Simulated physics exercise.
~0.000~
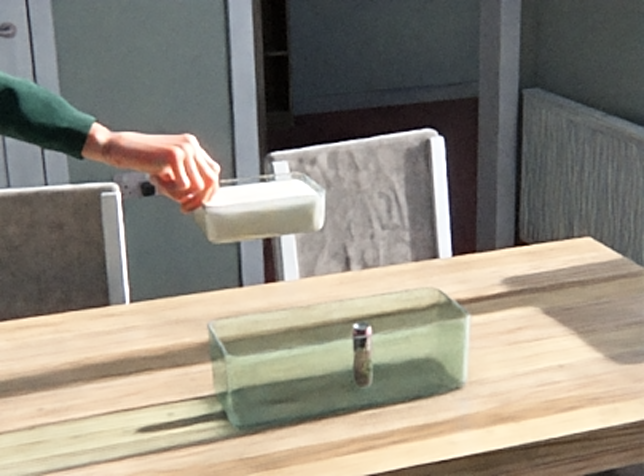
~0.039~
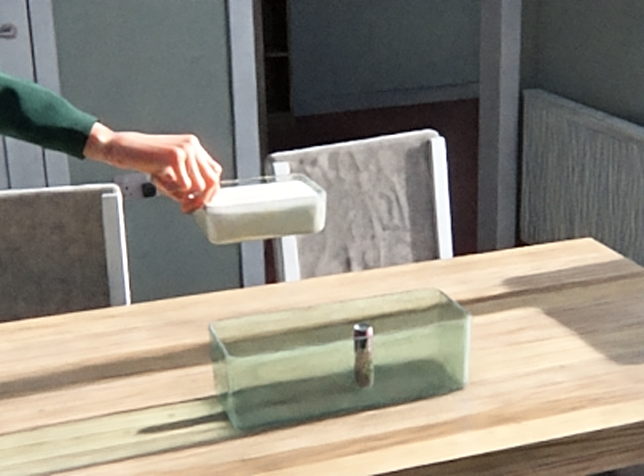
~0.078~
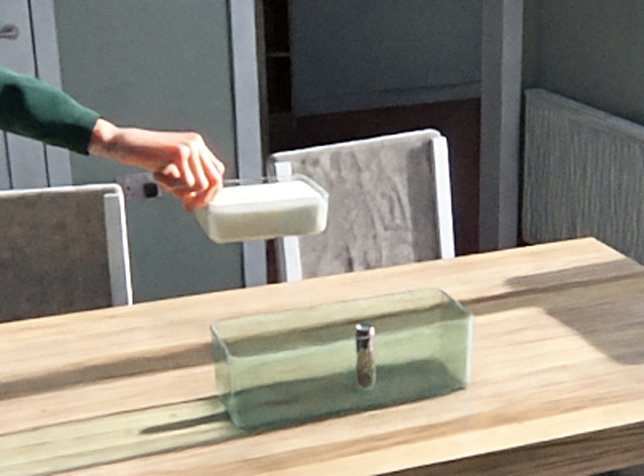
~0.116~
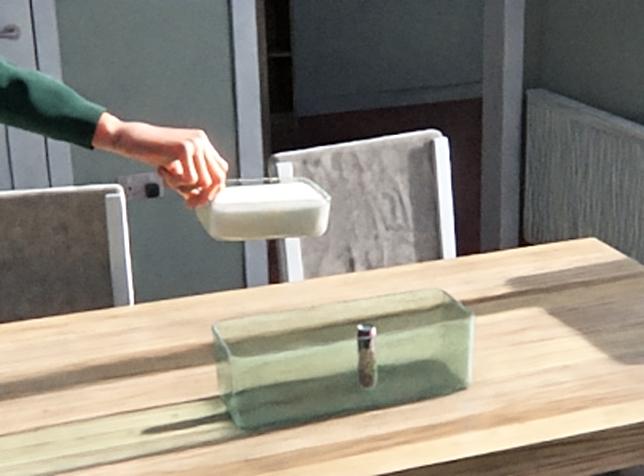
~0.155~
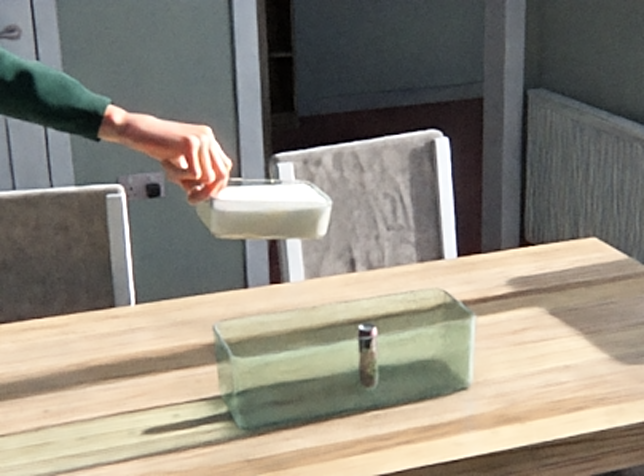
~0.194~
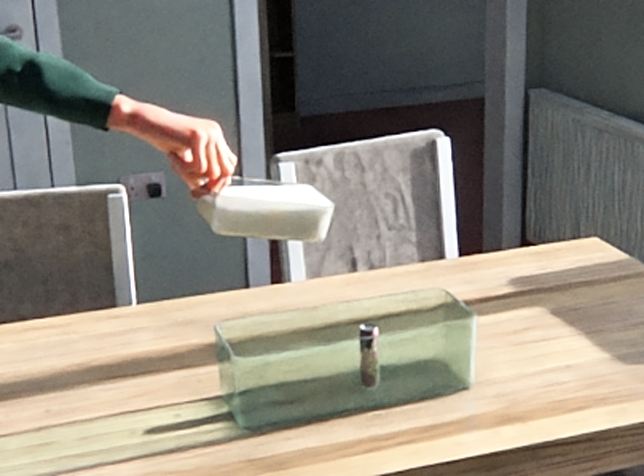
The video shows a hand in a green sleeve holding a clear oblong tub of white milk above a wooden table, beside a greenish glass basin containing a small upright container, then slowly tilting the tub slightly to the right.
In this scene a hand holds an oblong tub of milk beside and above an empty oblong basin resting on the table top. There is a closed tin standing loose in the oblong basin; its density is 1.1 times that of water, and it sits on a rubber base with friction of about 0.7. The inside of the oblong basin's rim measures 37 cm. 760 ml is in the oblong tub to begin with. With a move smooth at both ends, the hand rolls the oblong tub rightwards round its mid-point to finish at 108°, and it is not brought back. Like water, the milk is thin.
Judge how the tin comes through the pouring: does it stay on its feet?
It's bound to withstand the flow.
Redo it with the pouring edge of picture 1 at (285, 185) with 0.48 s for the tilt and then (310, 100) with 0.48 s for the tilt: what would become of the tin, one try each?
First it tips over; then it stays on its base.
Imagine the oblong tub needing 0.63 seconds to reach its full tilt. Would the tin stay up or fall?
In that case the tin stays vertical.
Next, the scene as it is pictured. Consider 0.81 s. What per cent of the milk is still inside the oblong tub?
I reckon near 2 per cent still sits there.
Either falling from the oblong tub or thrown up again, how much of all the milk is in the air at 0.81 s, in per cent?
About 4 percent.
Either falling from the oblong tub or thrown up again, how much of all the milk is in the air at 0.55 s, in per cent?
Some 64 per cent, I reckon.
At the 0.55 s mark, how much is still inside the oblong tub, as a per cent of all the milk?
18 %.
By 0.55 s the tilt is 75° and 18 per cent is still to pour; the tin stands where it began.
By 0.81 s the tilt is 107° and 2 per cent is still to pour; the tin stands where it began.
By 1.08 s the tilt is 108° and 0 per cent is still to pour; the tin stands where it began.
By 1.37 s the tilt is 108° and 0 per cent is still to pour; the tin stands where it began.
At rest the tin stands where it began.
